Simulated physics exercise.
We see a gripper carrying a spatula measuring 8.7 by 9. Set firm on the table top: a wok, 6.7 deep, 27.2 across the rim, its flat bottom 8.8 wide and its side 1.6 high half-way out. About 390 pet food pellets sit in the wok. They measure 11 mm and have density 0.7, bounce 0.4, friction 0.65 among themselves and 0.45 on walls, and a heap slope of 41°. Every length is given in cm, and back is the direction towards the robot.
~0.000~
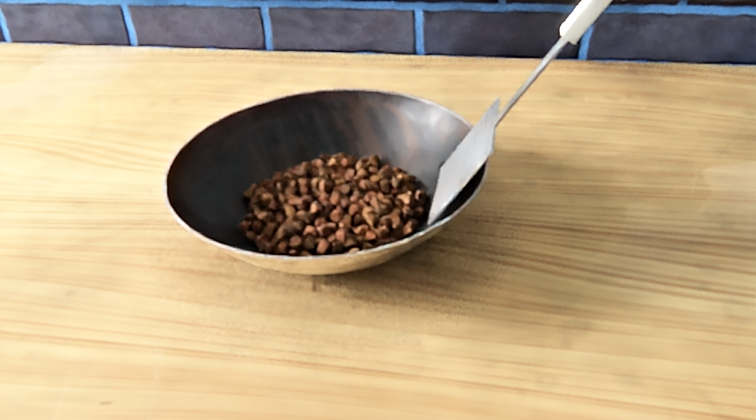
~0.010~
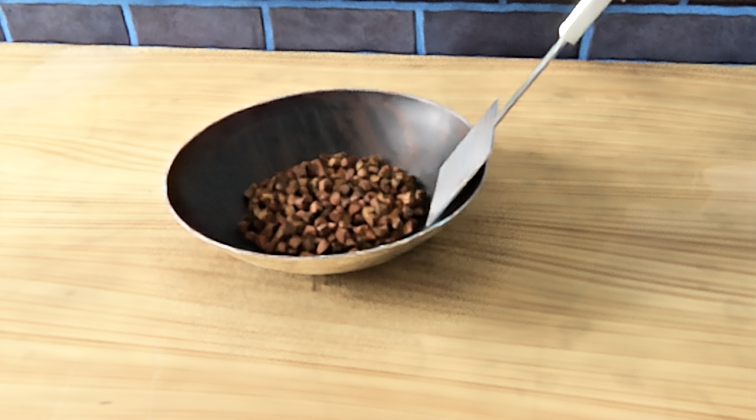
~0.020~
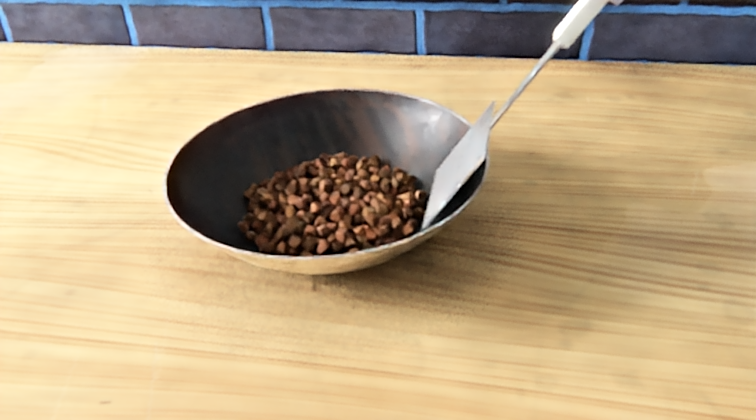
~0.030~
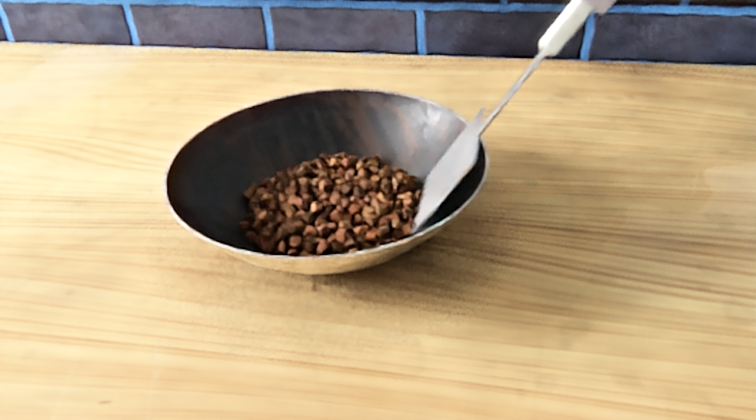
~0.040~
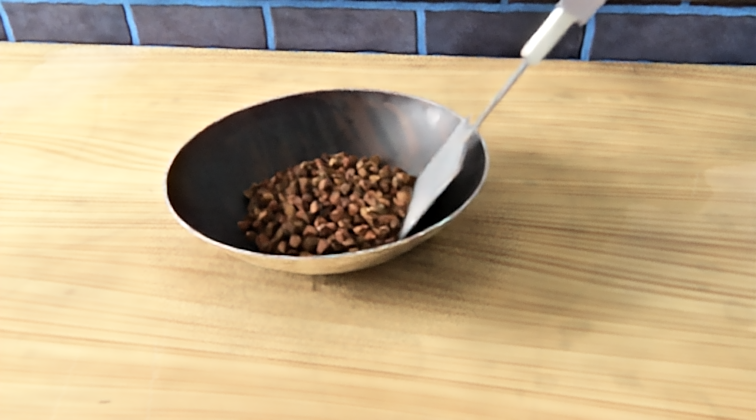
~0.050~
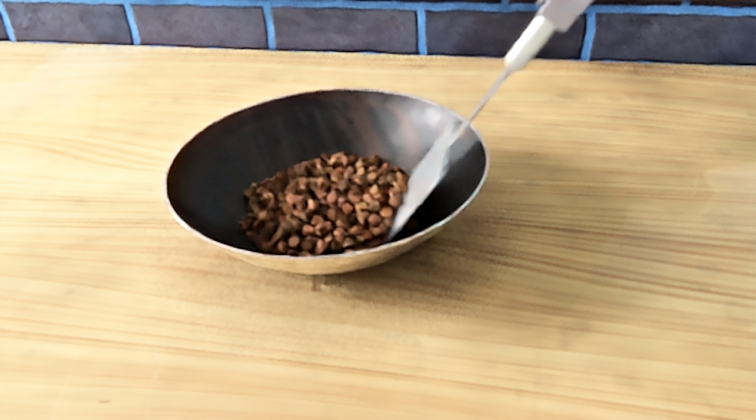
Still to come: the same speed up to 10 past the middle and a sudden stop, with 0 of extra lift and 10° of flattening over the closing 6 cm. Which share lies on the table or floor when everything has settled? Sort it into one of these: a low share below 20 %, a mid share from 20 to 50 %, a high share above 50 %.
A high share, above 50 %.
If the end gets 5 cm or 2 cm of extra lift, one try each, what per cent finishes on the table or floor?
Close to 55 and 60 percent respectively.
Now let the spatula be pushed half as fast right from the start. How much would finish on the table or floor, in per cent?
In that case some 40 per cent.
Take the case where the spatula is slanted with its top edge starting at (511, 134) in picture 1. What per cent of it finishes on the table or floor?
Roughly 60 percent ends on the table or floor.
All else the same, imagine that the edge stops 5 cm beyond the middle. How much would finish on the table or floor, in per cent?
10 %, roughly.
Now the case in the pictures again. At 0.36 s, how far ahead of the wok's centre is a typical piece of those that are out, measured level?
It's close to 24 cm ahead of the centre.
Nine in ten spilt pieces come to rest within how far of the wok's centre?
About 45 cm.
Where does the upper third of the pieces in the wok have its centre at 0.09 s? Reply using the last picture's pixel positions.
The top third sits at roughly (308, 182).
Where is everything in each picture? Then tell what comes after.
In the first frame, the spatula top edge at (496, 123), sloping 57°; upper third of the load around (332, 197), from x 245 to 420, top at y 155; 394 in the wok.
In the second frame, the spatula top edge at (495, 123), sloping 57°; upper third of the load around (332, 197), from x 245 to 420, top at y 155.
In the third frame, the spatula top edge at (490, 126), sloping 57°; upper third of the load around (332, 197), from x 245 to 420, top at y 155.
In the fourth frame, the spatula top edge at (479, 133), sloping 57°; upper third of the load around (332, 197), from x 245 to 420, top at y 155.
In the fifth frame, the spatula top edge at (464, 140), sloping 57°; upper third of the load around (332, 197), from x 245 to 420, top at y 155.
In the sixth frame, the spatula top edge at (449, 145), sloping 57°; upper third of the load around (334, 194), from x 245 to 425, top at y 155; 394 in the wok.
After 0.09 s, sloping 57°, highest piece 8 above the table; 394 in the wok.
After 0.14 s, sloping 55°, highest piece 11 above the table; 393 in the wok, 1 on the blade or in flight.
After 0.36 s, sloping 47°, highest piece 15 above the table; 146 in the wok, 32 on the table or floor, 216 on the blade or in flight.
After 1.41 s, sloping 47°, highest piece 5 above the table; 248 on the table or floor, 146 in the wok.
In the end, 248 on the table or floor, 146 in the wok. That is 63 % on the table or floor.
